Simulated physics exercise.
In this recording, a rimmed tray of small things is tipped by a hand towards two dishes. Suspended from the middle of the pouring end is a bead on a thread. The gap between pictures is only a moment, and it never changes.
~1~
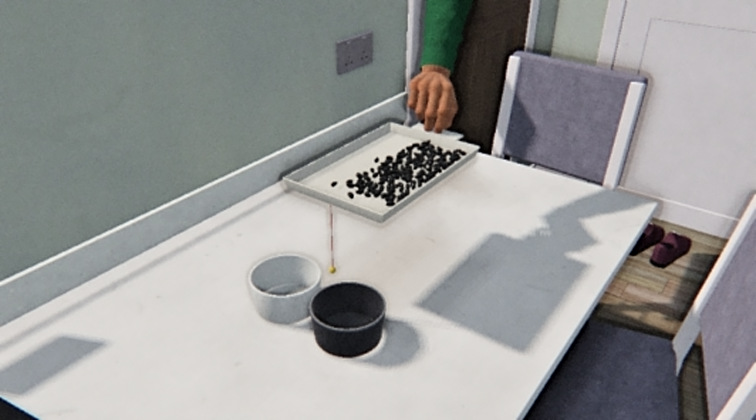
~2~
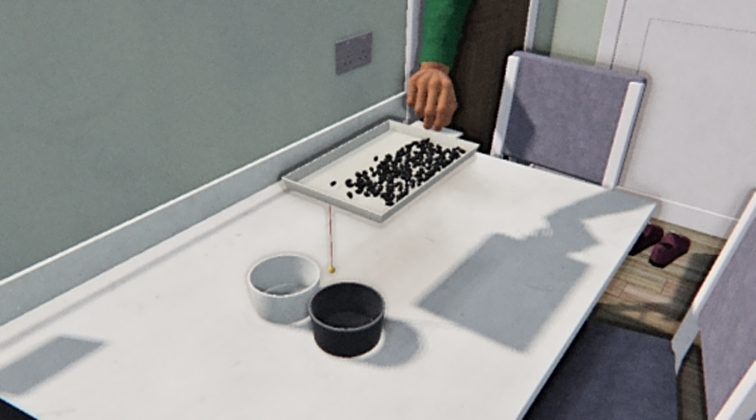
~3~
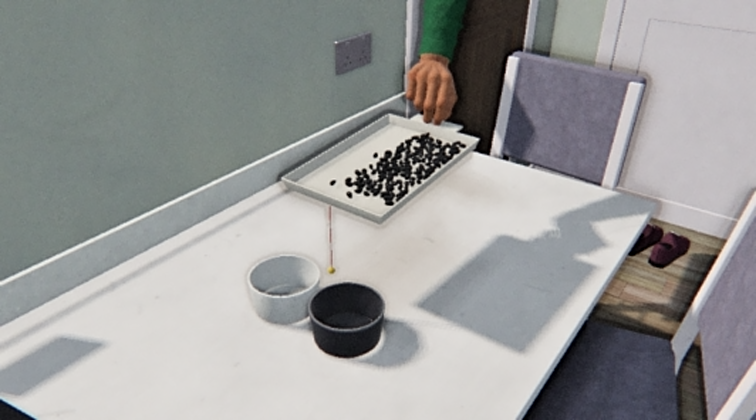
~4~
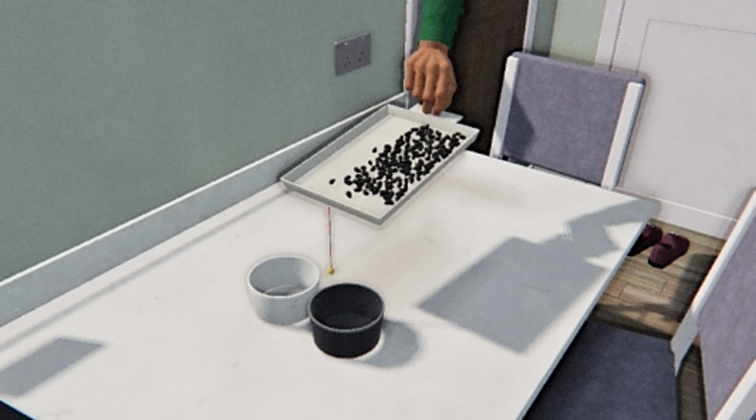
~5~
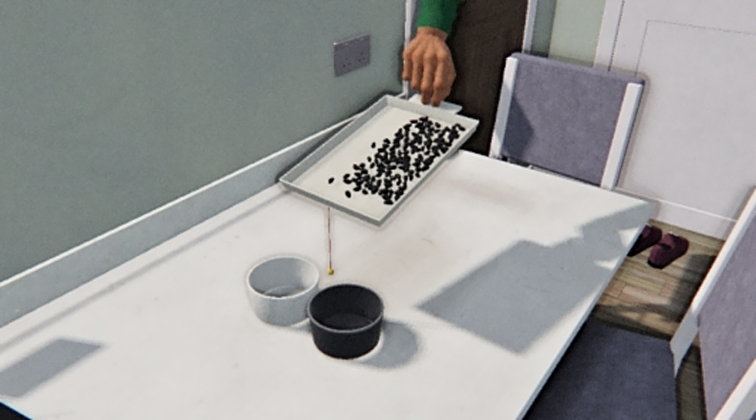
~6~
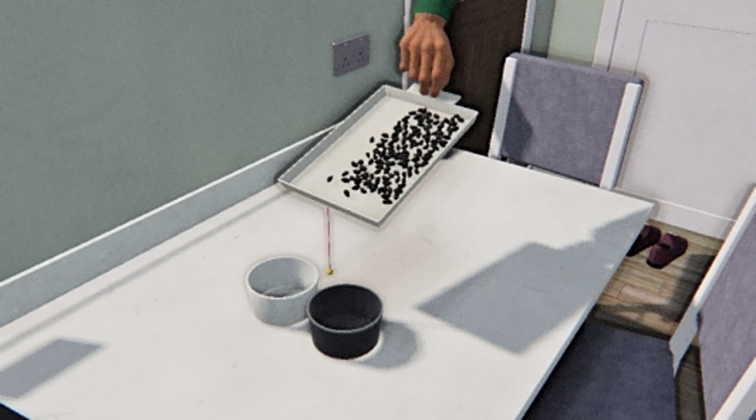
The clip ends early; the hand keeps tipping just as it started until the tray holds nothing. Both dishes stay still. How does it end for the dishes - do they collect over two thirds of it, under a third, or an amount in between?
They collect over two thirds of it.
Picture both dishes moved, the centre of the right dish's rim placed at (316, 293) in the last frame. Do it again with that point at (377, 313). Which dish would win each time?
In the first try it is the one to the right, in the second it is the one to the right.
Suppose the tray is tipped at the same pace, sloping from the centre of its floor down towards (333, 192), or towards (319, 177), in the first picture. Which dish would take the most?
Heading one - the leftward dish; heading two - the leftward dish.
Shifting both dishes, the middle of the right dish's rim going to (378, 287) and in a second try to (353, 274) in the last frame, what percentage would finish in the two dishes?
10 and 0 in a hundred.
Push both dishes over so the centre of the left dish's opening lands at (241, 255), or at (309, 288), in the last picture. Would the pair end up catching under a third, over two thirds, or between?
In order of the places: Under a third, then above two thirds.
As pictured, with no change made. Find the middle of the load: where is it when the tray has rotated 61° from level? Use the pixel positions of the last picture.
Somewhere near pixel (355, 199).
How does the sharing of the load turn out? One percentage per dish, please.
Left 10 per cent, right 80 per cent.
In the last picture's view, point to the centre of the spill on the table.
It's centred at about (293, 379).
Soon, tray tipped steeply; nearly all on the tray; a stray few in the right dish; a small part in the air.
A while on, tray tipped past a quarter turn; about a quarter on the tray; about half in the right dish; a stray few in the left dish; a small part outside both; about a quarter in the air.
Towards the end, tray tipped past a quarter turn; most in the right dish; a small part in the left dish; a small part outside both.
Finally, tray tipped past a quarter turn; most in the right dish; a small part in the left dish; a small part outside both.
